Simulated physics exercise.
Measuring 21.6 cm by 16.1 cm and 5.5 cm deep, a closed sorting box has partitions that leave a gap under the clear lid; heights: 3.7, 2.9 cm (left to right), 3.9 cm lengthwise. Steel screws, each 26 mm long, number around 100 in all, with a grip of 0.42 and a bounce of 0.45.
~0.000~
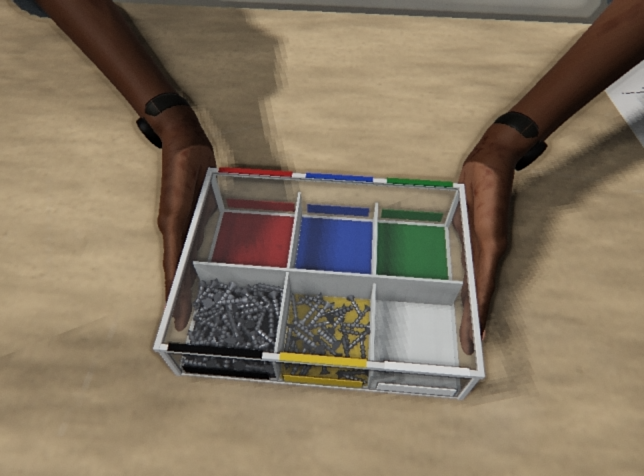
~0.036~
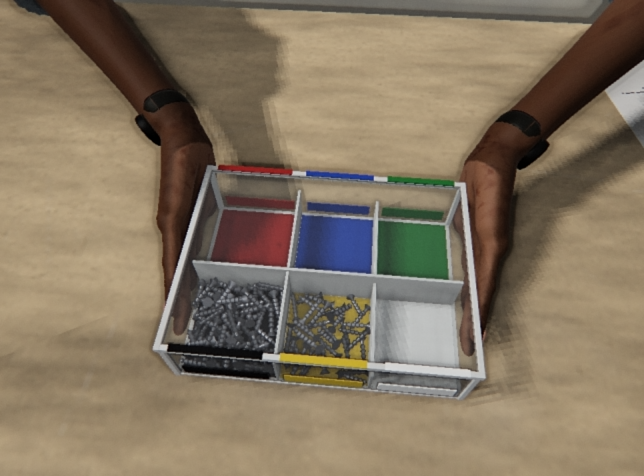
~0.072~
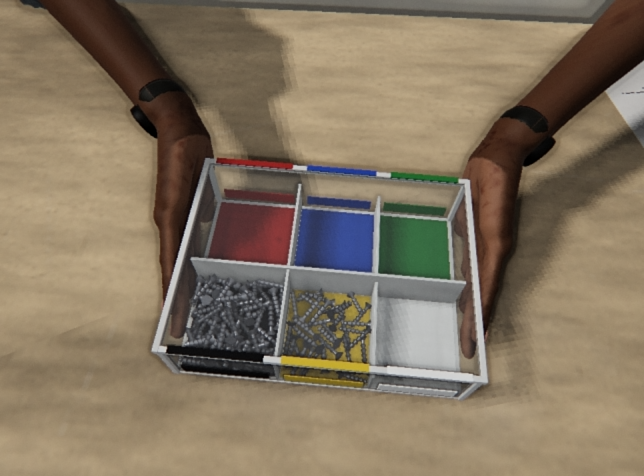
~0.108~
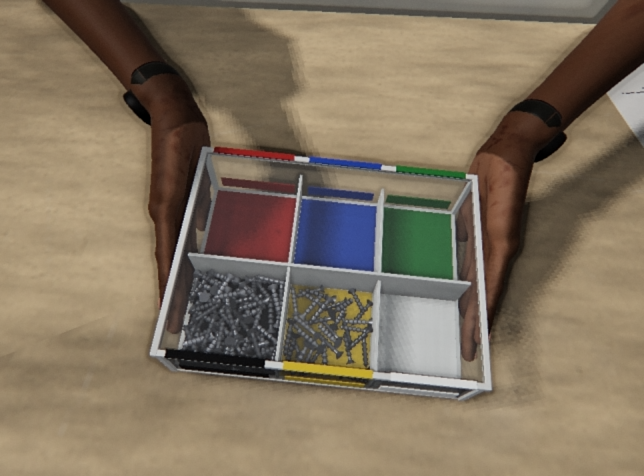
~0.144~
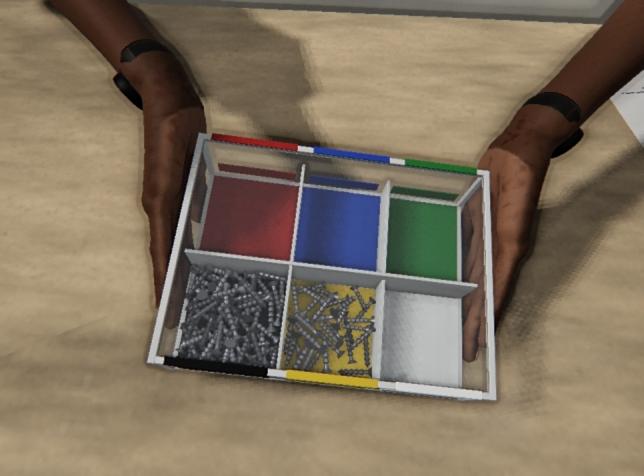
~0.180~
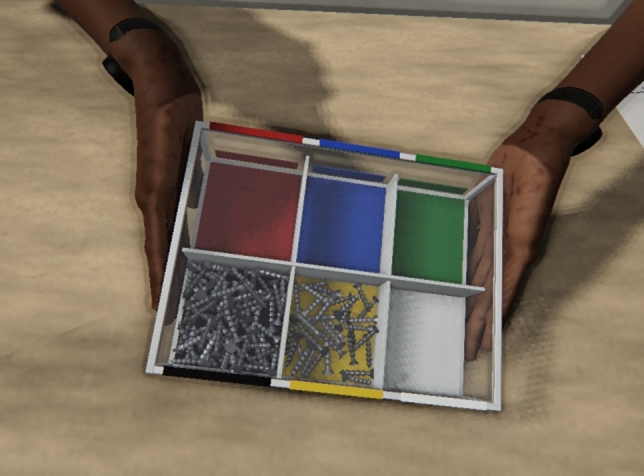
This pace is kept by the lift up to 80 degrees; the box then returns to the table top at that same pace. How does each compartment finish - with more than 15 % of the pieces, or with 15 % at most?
Red: At most 15 %, blue: At most 15 %, green: At most 15 %, yellow: More than 15 %, white: At most 15 %, black: More than 15 %.
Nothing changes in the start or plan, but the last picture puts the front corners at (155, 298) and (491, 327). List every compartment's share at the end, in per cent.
Each compartment ends with, in per cent, red 10, blue 5, green 0, yellow 30, white 0 and black 60.
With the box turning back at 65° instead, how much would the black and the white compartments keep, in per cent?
Black: 70; white: 0 (per cent).
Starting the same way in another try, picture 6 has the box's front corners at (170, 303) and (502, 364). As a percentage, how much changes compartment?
My guess is close to 25 per cent.
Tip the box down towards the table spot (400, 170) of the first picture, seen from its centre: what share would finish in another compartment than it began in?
Near 10 percent, give or take.
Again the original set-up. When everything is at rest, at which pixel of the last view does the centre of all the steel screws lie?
My guess is close to (258, 351).
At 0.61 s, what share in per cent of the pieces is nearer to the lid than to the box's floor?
About 30 per cent.
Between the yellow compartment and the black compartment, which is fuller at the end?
Black.
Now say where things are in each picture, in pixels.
In the first frame, box tilt 0 degrees, front corners at (162, 345) and (477, 372); yellow 30 %, black 70 %.
In the second frame, box tilt 1 degrees, front corners at (161, 346) and (478, 373).
In the third frame, box tilt 4 degrees, front corners at (160, 347) and (480, 377), lowest corner right front.
In the fourth frame, box tilt 9 degrees, front corners at (158, 350) and (484, 384), lowest corner right front.
In the fifth frame, box tilt 15 degrees, front corners at (156, 357) and (489, 393), lowest corner right front.
In the sixth frame, box tilt 21 degrees, front corners at (155, 366) and (493, 403), lowest corner right front; yellow 30 %, black 70 %. Its pace works out near 180 degrees a second.
After 0.61 s, tilt 79 degrees; yellow 35 %, black 65 %.
After 0.90 s, tilt 31 degrees; yellow 35 %, black 65 %.
After 1.28 s, tilt 0 degrees; yellow 35 %, black 65 %.
By 1.7 s all is still; red 0 %, blue 0 %, green 0 %, yellow 35 %, white 0 %, black 65 %.
